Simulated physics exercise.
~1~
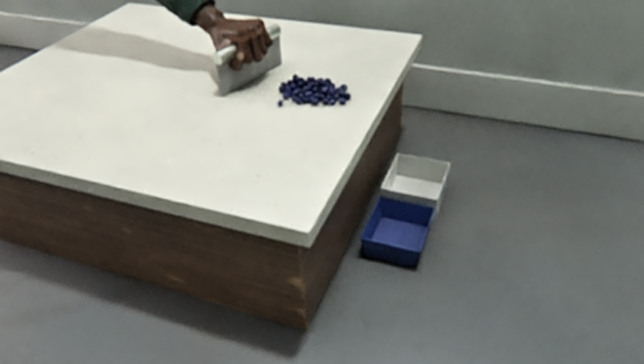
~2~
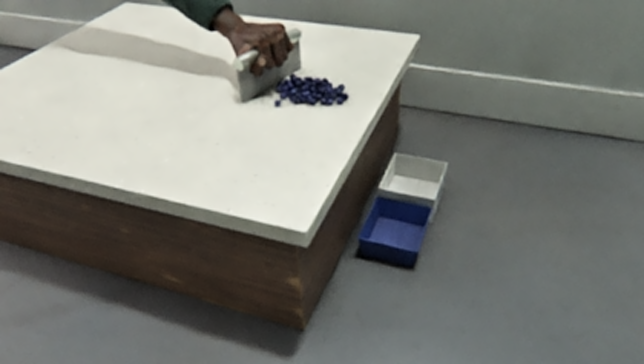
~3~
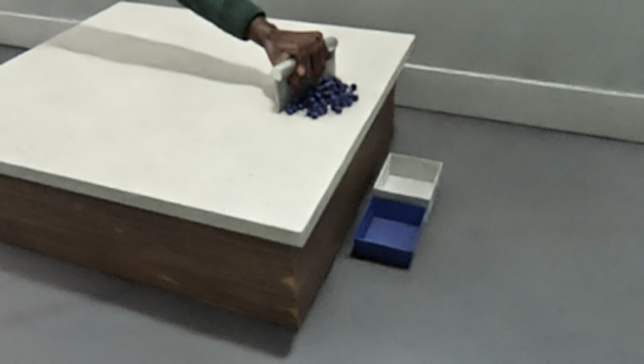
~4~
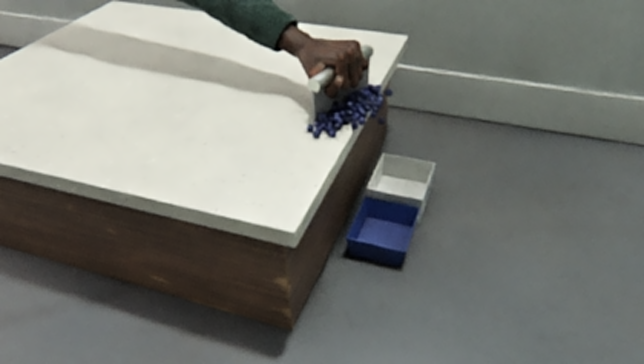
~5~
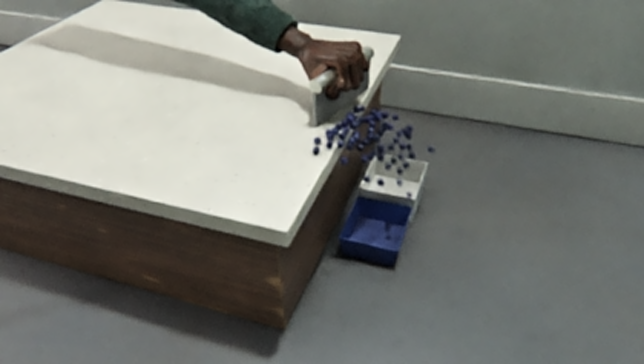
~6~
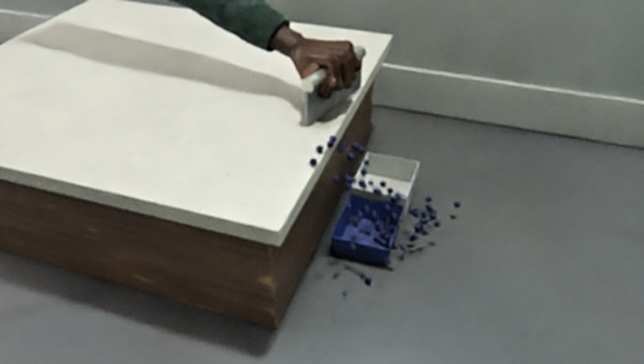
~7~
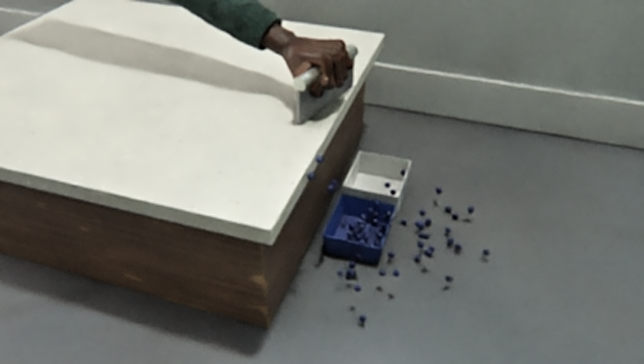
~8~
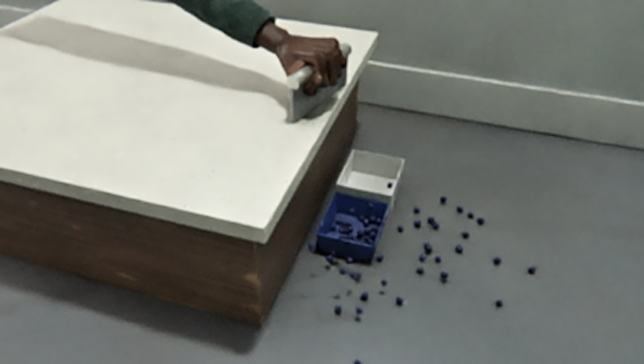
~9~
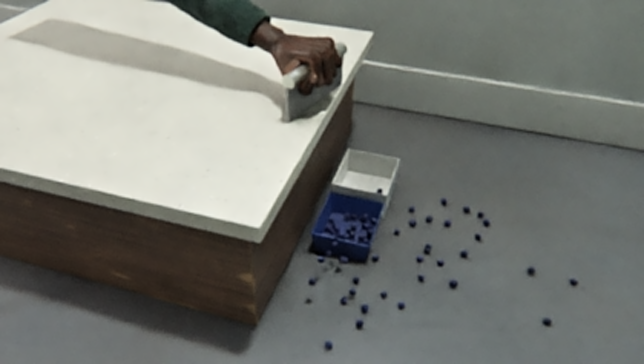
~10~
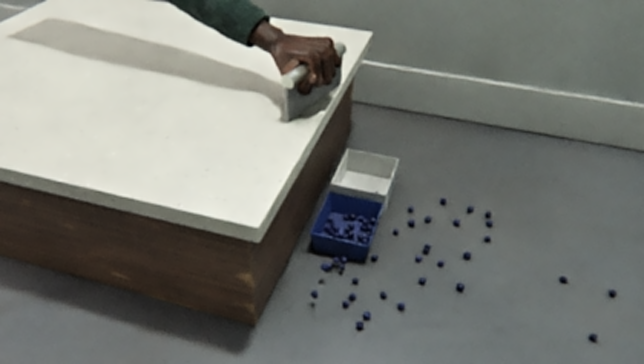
At first, a hand in a dark green sleeve holds a flat scraper on a pale tabletop, beside a loose pile of blueberries. The hand pushes the scraper to the right until it meets the pile and drives the berries toward the table's edge. The scraper halts at the edge as the berries spill over in a spreading shower above a blue tin and a white tin on the floor. Some drop into the tins, while others bounce and roll outward across the grey floor. In the end, many berries lie in the blue tin, very few are in the white one, and about half are scattered on the floor, with the tabletop cleared.
